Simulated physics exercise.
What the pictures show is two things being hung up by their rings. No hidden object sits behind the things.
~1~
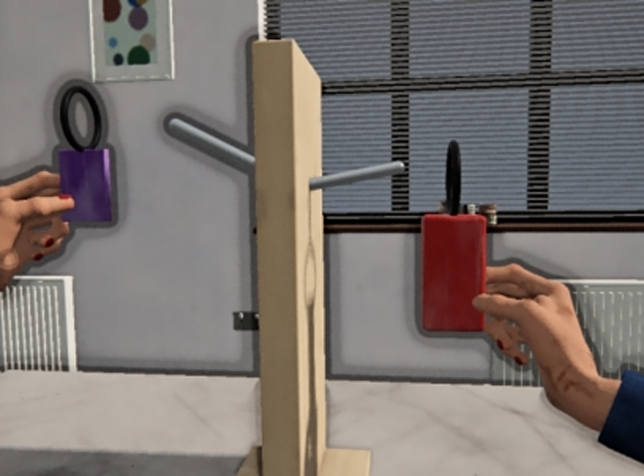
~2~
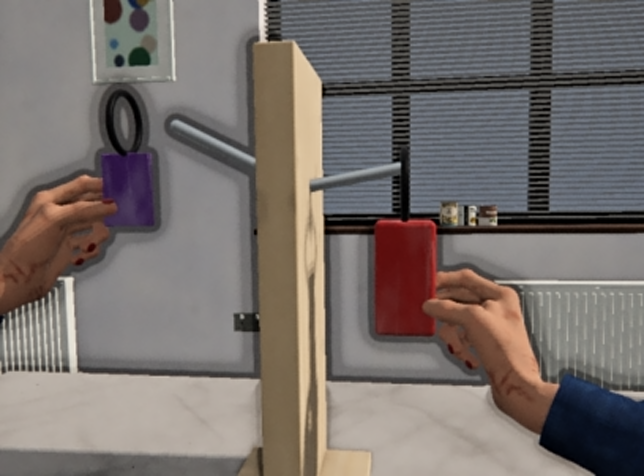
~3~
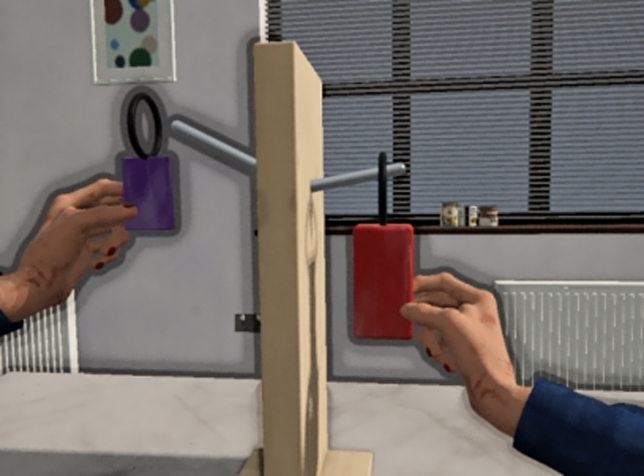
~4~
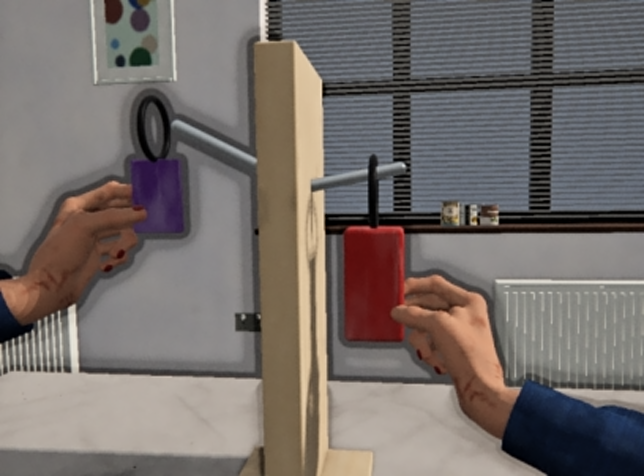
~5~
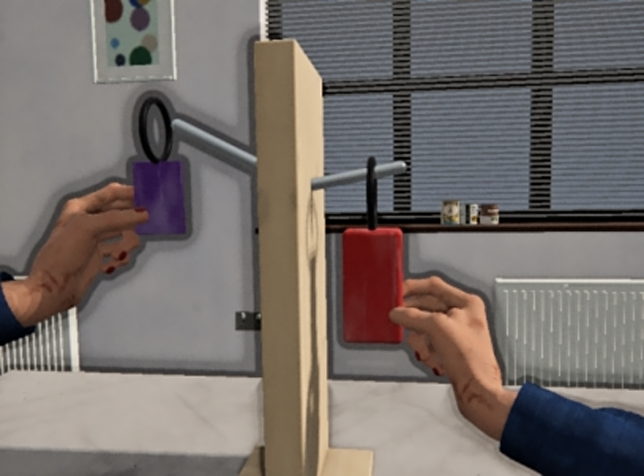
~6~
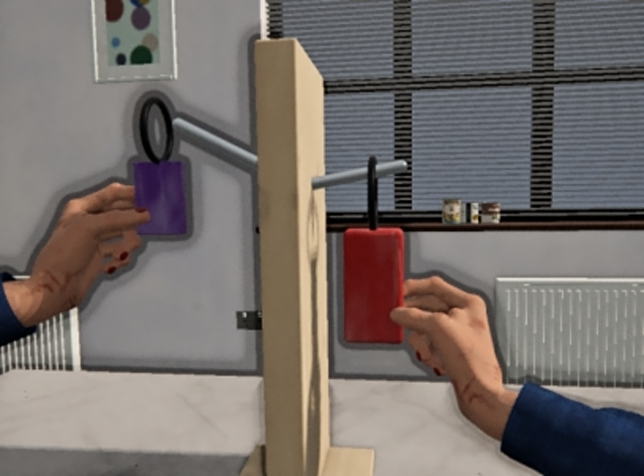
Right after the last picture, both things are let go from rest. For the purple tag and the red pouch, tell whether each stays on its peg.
Per thing: The purple tag falls; the red pouch stays.
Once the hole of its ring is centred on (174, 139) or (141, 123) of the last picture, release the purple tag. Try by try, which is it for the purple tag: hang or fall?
So, in the given order, it plunges the first time and plunges the second time.
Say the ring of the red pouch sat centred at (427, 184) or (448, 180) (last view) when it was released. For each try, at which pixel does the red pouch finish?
About (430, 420), then about (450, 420).
Then, 0.16 s on from there, purple tag on its way down near (162, 236); red pouch at rest near (373, 250).
Then, 0.22 s on from there, purple tag on its way down near (166, 322); red pouch at rest near (373, 250).
In the end, the purple tag slips down, near (171, 429); the red pouch hangs there, near (374, 250).
